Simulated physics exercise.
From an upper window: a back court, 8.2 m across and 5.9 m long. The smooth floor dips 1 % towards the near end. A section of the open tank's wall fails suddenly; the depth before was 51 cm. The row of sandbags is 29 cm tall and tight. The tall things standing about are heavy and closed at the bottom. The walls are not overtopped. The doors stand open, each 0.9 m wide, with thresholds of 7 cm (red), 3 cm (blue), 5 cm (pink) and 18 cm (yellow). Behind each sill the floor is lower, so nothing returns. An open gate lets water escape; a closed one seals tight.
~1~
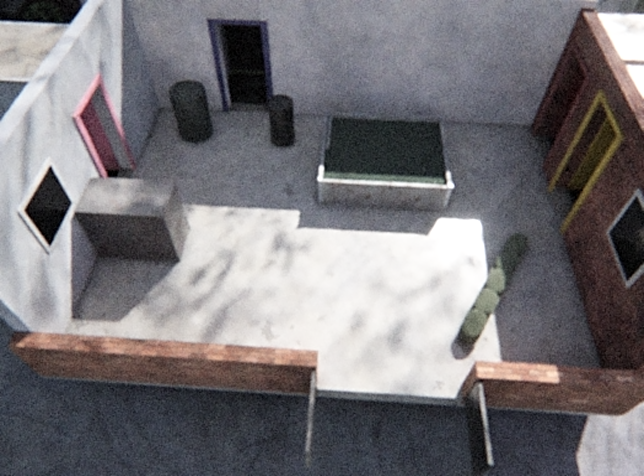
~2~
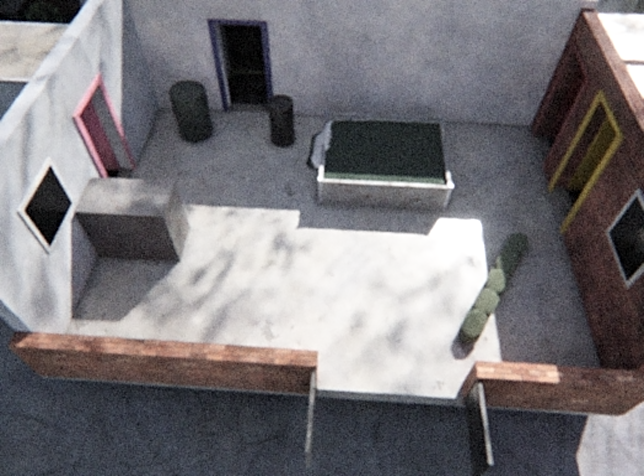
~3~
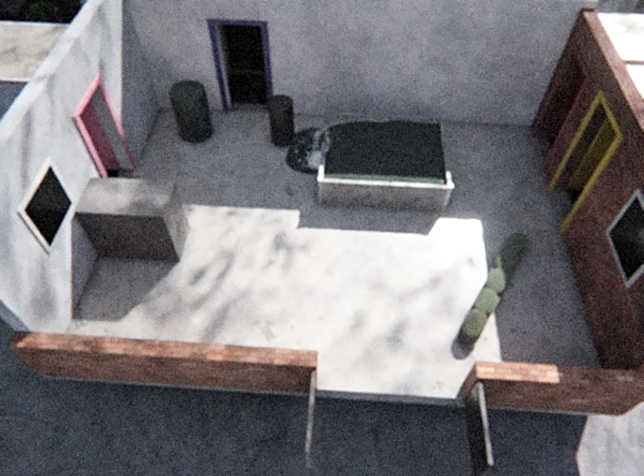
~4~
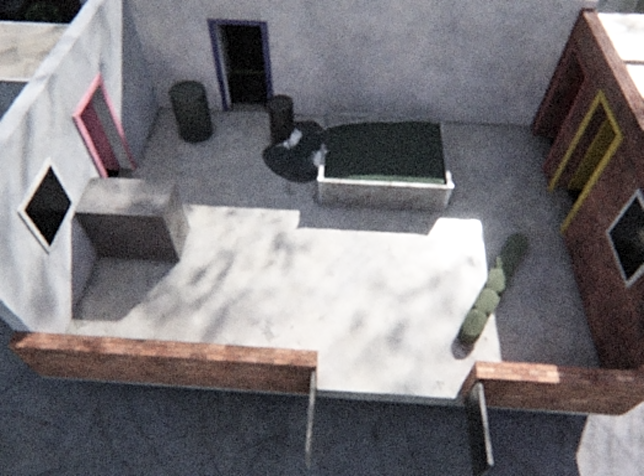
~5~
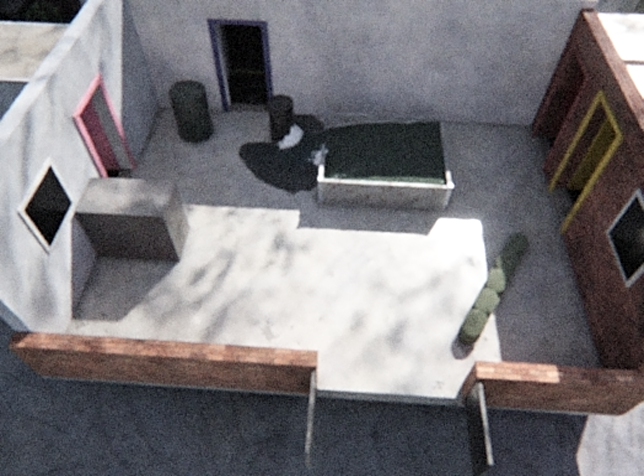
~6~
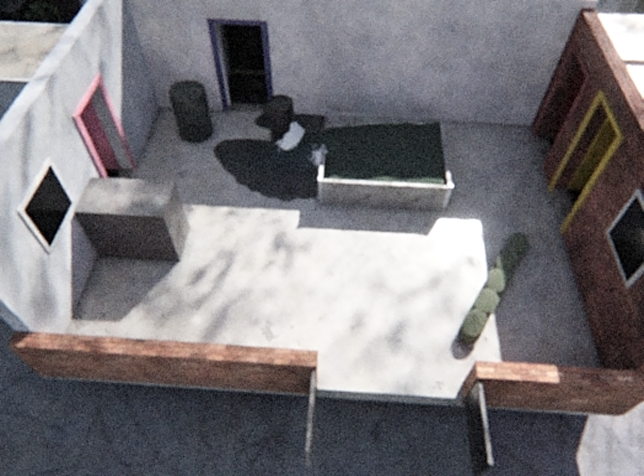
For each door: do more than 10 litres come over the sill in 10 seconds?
Within that time: At the red door it keeps below the limit; at the blue door it exceeds the limit; at the pink door it goes over the limit; at the yellow door it stays under the limit.
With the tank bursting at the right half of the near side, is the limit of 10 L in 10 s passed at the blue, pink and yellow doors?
Then: Blue below, pink under, yellow under.
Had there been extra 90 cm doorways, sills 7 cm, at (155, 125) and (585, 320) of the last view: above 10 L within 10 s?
In that order: Past it, under.
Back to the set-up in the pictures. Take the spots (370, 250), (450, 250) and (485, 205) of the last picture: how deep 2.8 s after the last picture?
About 0, 0 and 0 cm.
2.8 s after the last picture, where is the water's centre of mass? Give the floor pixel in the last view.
Near (312, 171).
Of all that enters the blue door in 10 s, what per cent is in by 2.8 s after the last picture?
Some 55 per cent by then.
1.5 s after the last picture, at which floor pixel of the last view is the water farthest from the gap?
Near (108, 233).
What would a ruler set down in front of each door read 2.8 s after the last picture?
Depths in cm: Red 0, blue 6, pink 16, yellow 0.
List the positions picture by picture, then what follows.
The first picture shows still water, 51 cm deep, in the open tank at (384, 150).
In the second picture, water pours out at (326, 144) and has run 0.5 m, to (317, 167); typically 10 cm deep outside, 51 cm at the open tank's back.
In the third picture, water pours out at (326, 145) and has run 0.8 m, to (291, 162); typically 8 cm deep outside, 51 cm at the open tank's back.
In the fourth picture, the front is at (268, 156), 1.2 m from the gap at (326, 146); 1.3 m2 of floor is under water; 51 cm left at the back of the open tank.
In the fifth picture, the front is at (244, 155), 1.7 m from the gap at (326, 146); 1.9 m2 of floor is under water; 51 cm left at the back of the open tank.
In the sixth picture, the front is at (219, 150), 2.2 m from the gap at (326, 145); 2.8 m2 of floor is under water; 51 cm left at the back of the open tank.
Then, 0.7 s after the last picture water covers 15 % of the floor and is deepest (38 cm) near (302, 146); red door not reached, blue door 6 cm at the sill, 1 L in, pink door not reached, yellow door not reached.
Then, 1.5 s after the last picture water covers 30 % of the floor and is deepest (34 cm) near (302, 140); red door not reached, blue door 7 cm at the sill, 7 L in, pink door 10 cm at the sill, 9 L in, yellow door not reached.
Then, 2.8 s after the last picture water covers 40 % of the floor and is deepest (23 cm) near (302, 146); red door not reached, blue door 6 cm at the sill, 19 L in, pink door 16 cm at the sill, 56 L in, yellow door not reached.
Then, 5.3 s after the last picture water covers 45 % of the floor and is deepest (16 cm) near (183, 221); red door 6 cm at the sill, 1 L in, blue door 4 cm at the sill, 27 L in, pink door 11 cm at the sill, 133 L in, yellow door 1 cm at the sill, 0 L in.
Then, 9.3 s after the last picture water covers 75 % of the floor and is deepest (10 cm) near (199, 364); red door 3 cm at the sill, 1 L in, blue door 6 cm at the sill, 34 L in, pink door 9 cm at the sill, 189 L in, yellow door 2 cm at the sill, 0 L in.
